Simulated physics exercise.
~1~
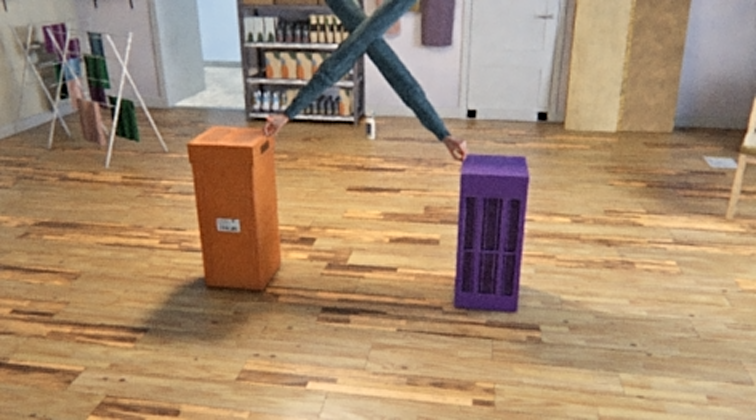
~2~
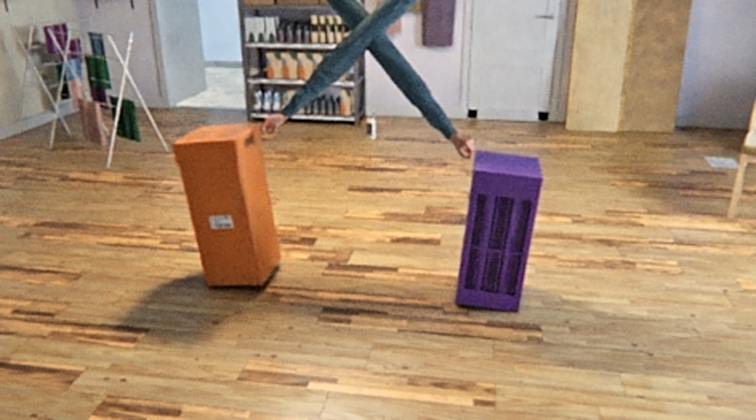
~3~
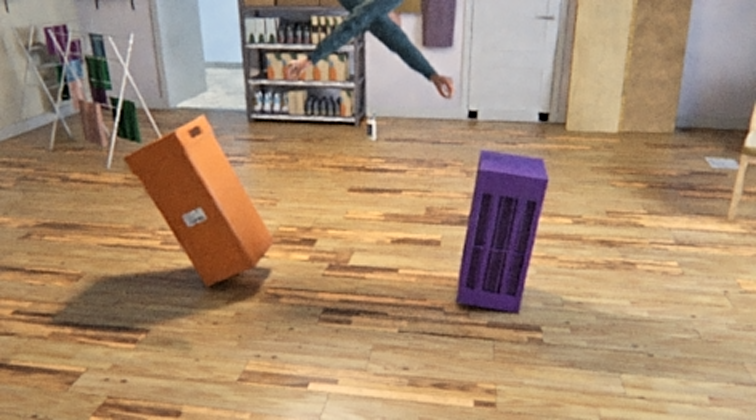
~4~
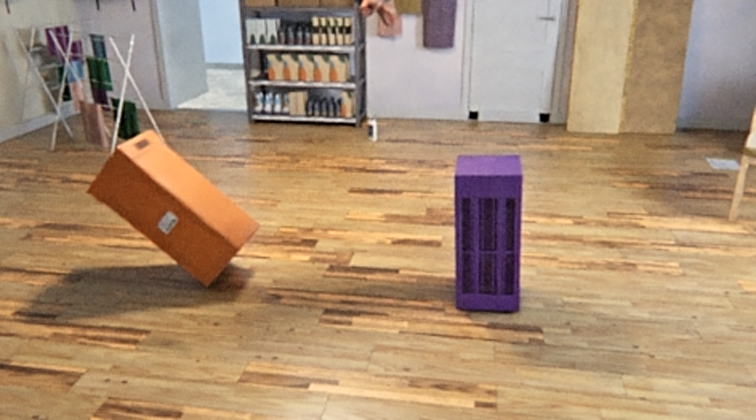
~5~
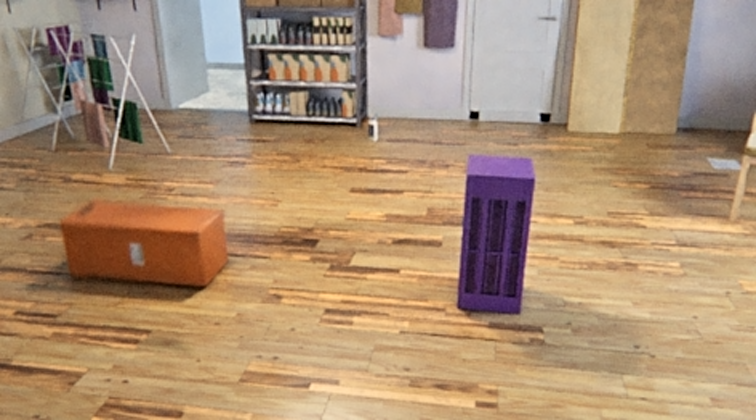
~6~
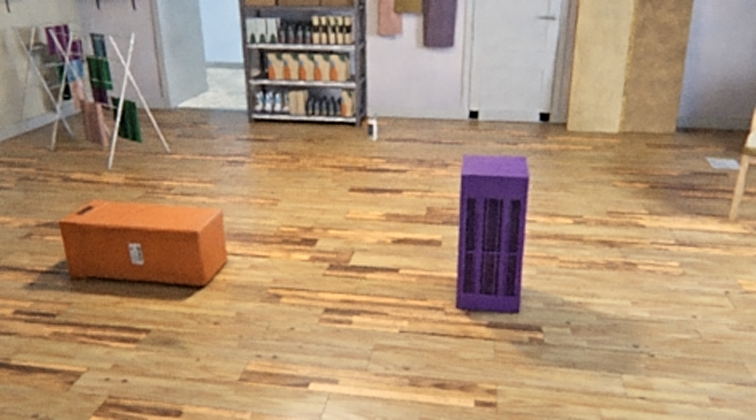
In a wood-floored studio, crossed arms shoving two tall boxes, the orange one toppling left onto its side, the purple rocking but staying upright.
